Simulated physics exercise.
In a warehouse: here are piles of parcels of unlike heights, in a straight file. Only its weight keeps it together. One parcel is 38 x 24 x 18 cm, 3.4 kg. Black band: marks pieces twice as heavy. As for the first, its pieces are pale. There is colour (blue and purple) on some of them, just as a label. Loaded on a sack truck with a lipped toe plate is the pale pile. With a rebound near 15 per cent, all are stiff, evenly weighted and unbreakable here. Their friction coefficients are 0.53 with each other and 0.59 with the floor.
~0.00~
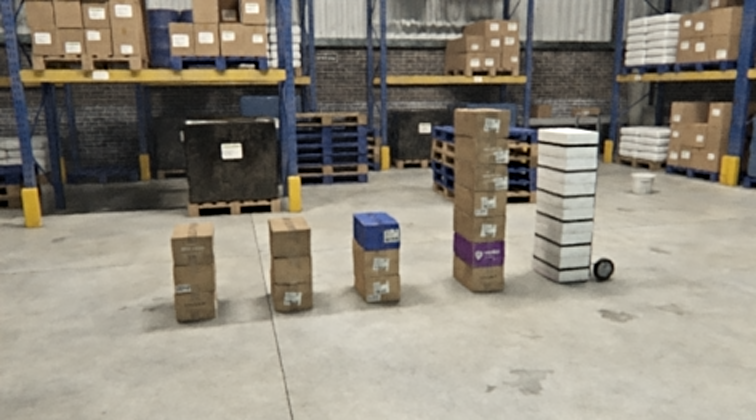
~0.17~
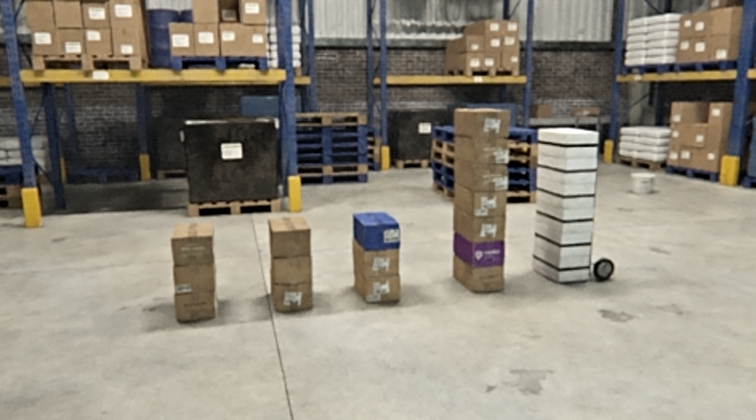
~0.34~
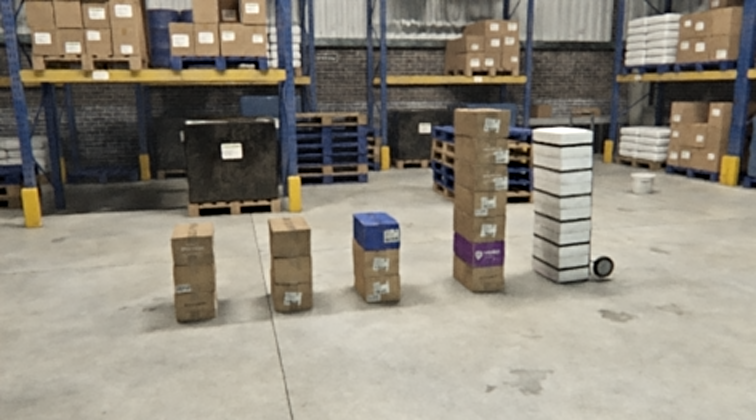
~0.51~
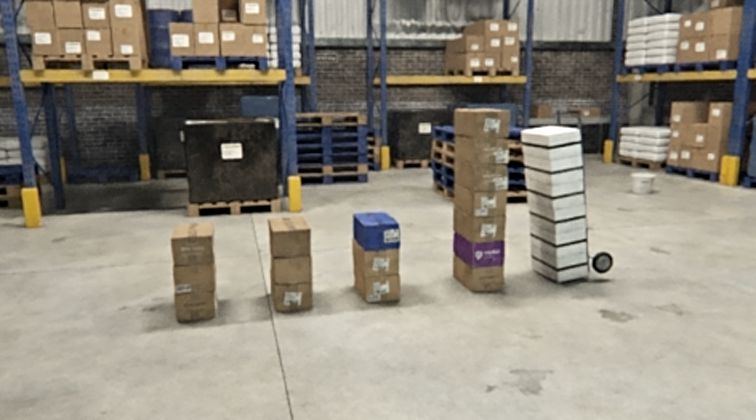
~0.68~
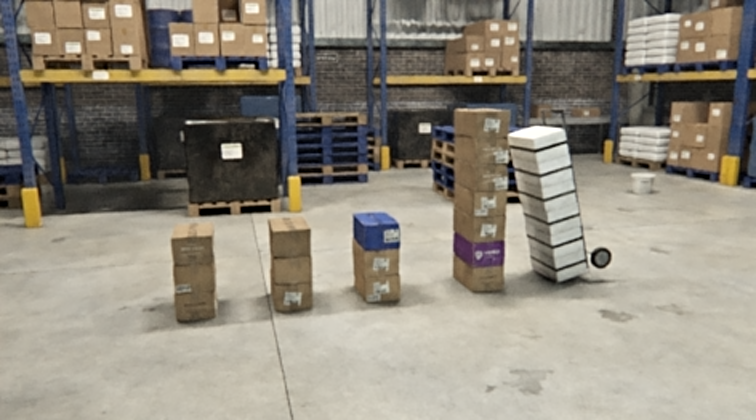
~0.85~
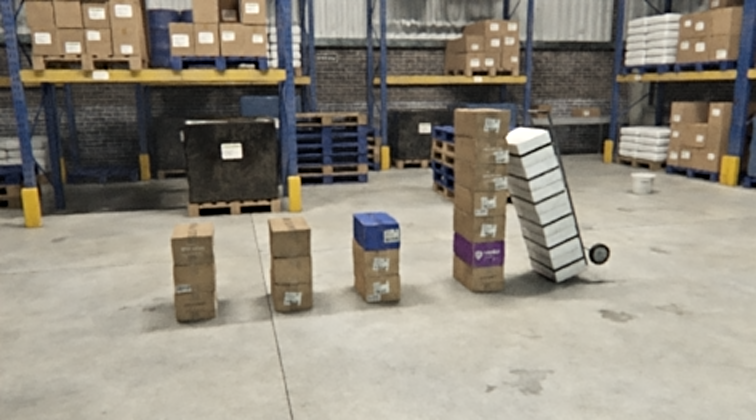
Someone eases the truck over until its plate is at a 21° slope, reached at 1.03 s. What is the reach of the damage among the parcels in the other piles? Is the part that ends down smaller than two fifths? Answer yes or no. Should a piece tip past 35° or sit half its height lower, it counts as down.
No, over two fifths are down.
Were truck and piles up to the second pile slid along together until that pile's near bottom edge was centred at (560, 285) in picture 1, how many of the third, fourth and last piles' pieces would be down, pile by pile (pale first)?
In that case third pile 2, fourth pile 0, last pile 0.
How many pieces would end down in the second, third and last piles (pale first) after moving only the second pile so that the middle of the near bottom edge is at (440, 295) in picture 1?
Pile tally - second: 6, third: 3, last: 1.
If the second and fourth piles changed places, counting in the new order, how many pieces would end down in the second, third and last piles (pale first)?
After the swap, the second pile would have 1 down, the third 1 and the last 0.
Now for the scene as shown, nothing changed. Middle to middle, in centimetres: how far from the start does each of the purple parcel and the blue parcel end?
Well, the purple finishes 40 cm from where it began, while the blue finishes 50 cm from its start.
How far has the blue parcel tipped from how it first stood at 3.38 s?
Some 40°.
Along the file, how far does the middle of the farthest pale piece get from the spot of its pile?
Distance: Near 120 cm.
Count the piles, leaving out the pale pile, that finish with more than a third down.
Count: 4.
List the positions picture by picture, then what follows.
In the first frame (we follow the side turned to the camera), truck frame (597, 149) 0° forward; purple parcel (489, 255); blue parcel (383, 237); no other piece has moved.
The second frame shows truck frame (597, 149) 0° forward; blue parcel (383, 237).
The third frame shows truck frame (592, 148) 3° forward; blue parcel (383, 237).
The fourth frame shows truck frame (581, 145) 8° forward, top of the pale pile leaning 8°; purple parcel (489, 255); no other piece has moved.
The fifth frame shows truck frame (568, 144) 14° forward, top of the pale pile leaning 14°; blue parcel (383, 237); no other piece has moved.
The sixth frame shows truck frame (556, 145) 19° forward, top of the pale pile leaning 20°; purple parcel (489, 255); blue parcel (383, 237); no other piece has moved.
Around 1.26 s, 4 of the pale pile down; none of the 16 other parcels down, 7 disturbed; purple parcel tipped 7°.
Around 1.64 s, 6 of the pale pile down; 2 of the 16 other parcels down; purple parcel tipped 33°.
Around 2.00 s, 6 of the pale pile down; 7 of the 16 other parcels down; purple parcel tipped 72°, 12 cm lower; blue parcel tipped 26°.
Around 3.38 s, 6 of the pale pile down; 12 of the 16 other parcels down; purple parcel on its side; blue parcel tipped 41°, 17 cm lower.
Finally (4.6 s), 6 of the pale pile down; 15 of the 16 other parcels down; purple parcel on its side; blue parcel tipped 41°, 17 cm lower. That is 94 per cent. Seen by the last camera, middles, purple parcel near (422, 272), blue parcel near (308, 262).
